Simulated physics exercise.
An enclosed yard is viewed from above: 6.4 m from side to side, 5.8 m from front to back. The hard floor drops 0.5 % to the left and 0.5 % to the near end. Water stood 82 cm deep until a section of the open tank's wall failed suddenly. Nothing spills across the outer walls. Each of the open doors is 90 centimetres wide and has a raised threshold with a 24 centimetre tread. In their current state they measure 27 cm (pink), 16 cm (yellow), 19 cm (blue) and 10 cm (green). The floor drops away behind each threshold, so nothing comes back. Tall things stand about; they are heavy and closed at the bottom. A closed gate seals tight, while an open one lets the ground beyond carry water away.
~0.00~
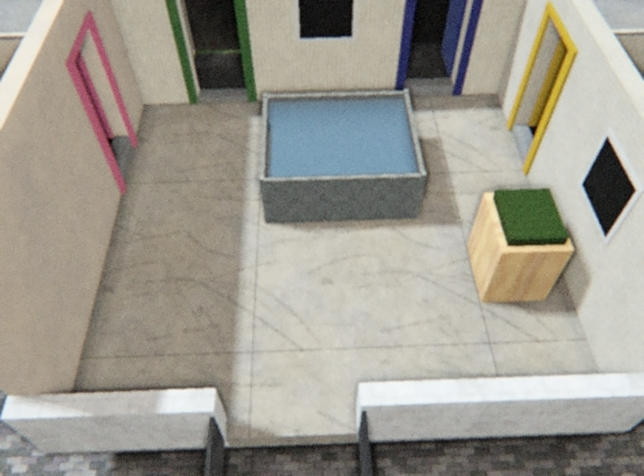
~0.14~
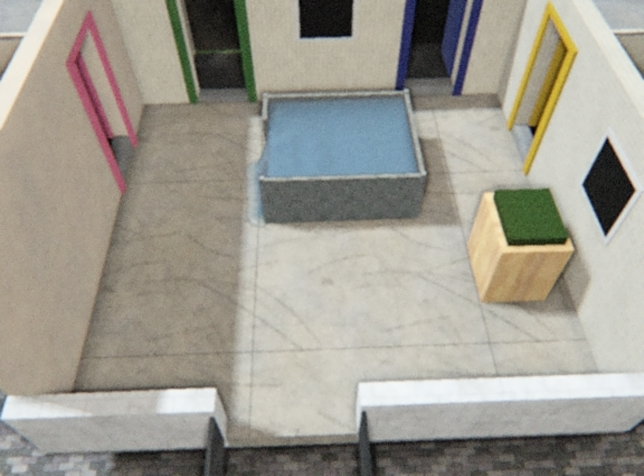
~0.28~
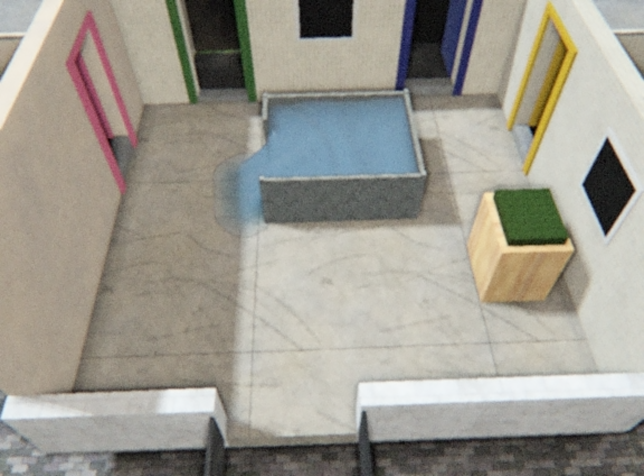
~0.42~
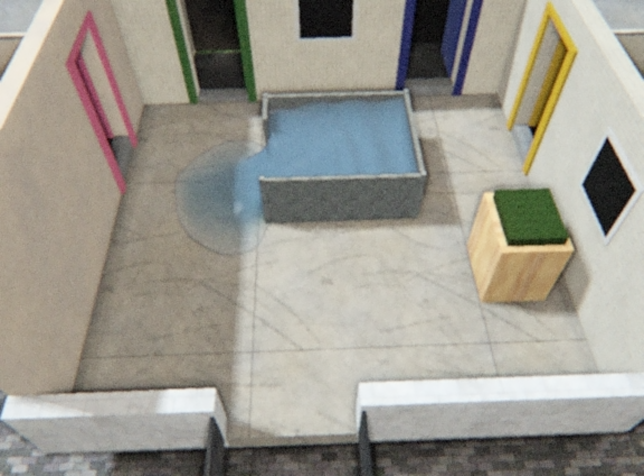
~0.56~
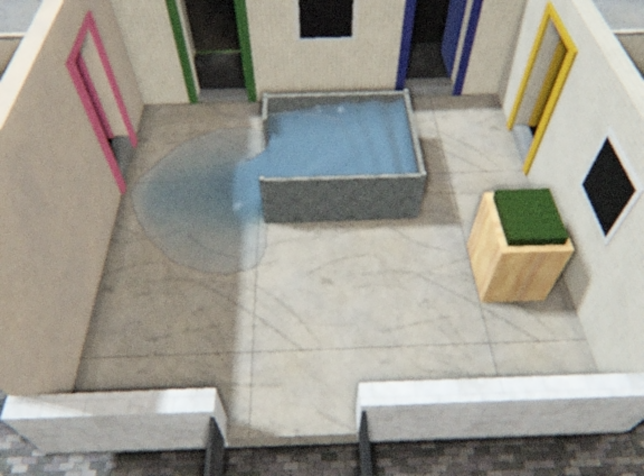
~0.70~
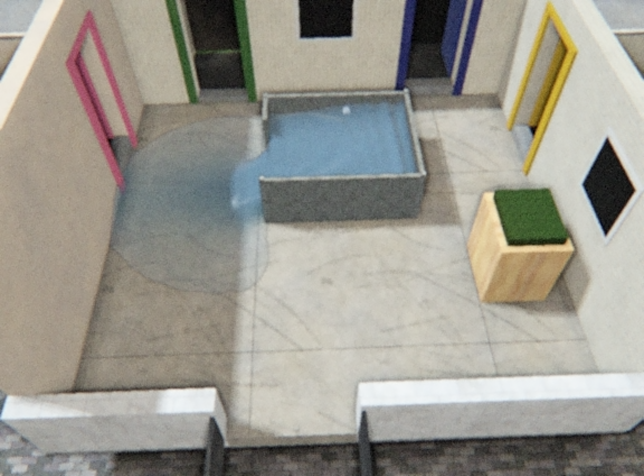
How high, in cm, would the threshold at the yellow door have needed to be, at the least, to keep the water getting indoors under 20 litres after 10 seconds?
About 6.5 cm.
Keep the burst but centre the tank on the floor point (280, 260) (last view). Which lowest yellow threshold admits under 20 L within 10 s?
It should be around 9.0 cm high.
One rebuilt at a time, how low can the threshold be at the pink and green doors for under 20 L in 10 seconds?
You'd want about 34 centimetres at pink and about 9.5 centimetres at green.
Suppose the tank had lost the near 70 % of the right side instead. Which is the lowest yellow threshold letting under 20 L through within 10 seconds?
I'd say close to 34 cm.
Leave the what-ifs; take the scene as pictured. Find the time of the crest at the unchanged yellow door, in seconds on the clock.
About 5.5 seconds.
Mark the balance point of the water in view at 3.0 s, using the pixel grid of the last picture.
Roughly (233, 209).
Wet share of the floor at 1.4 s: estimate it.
Approximately 30 %.
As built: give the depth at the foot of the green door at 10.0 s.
About 5.0 centimetres.
After 1.4 s water covers 30 % of the floor, deepest (46 cm) near (130, 211); it has not reached the yellow door.
After 3.0 s water covers 45 % of the floor, deepest (40 cm) near (69, 408); it has not reached the yellow door.
After 10.0 s water covers 100 % of the floor, deepest (14 cm) near (496, 406); 8 cm at the yellow door, 0 litres in over its 16 cm threshold.
At the yellow door as built, the water arrived by 4.5 s and peaked near 10 cm at 5.6 s.
With a threshold of 6 cm, 27 litres would have come in within the 10 s; with 7.5 cm, 13 litres. So under 20 litres takes about 6.5 cm.
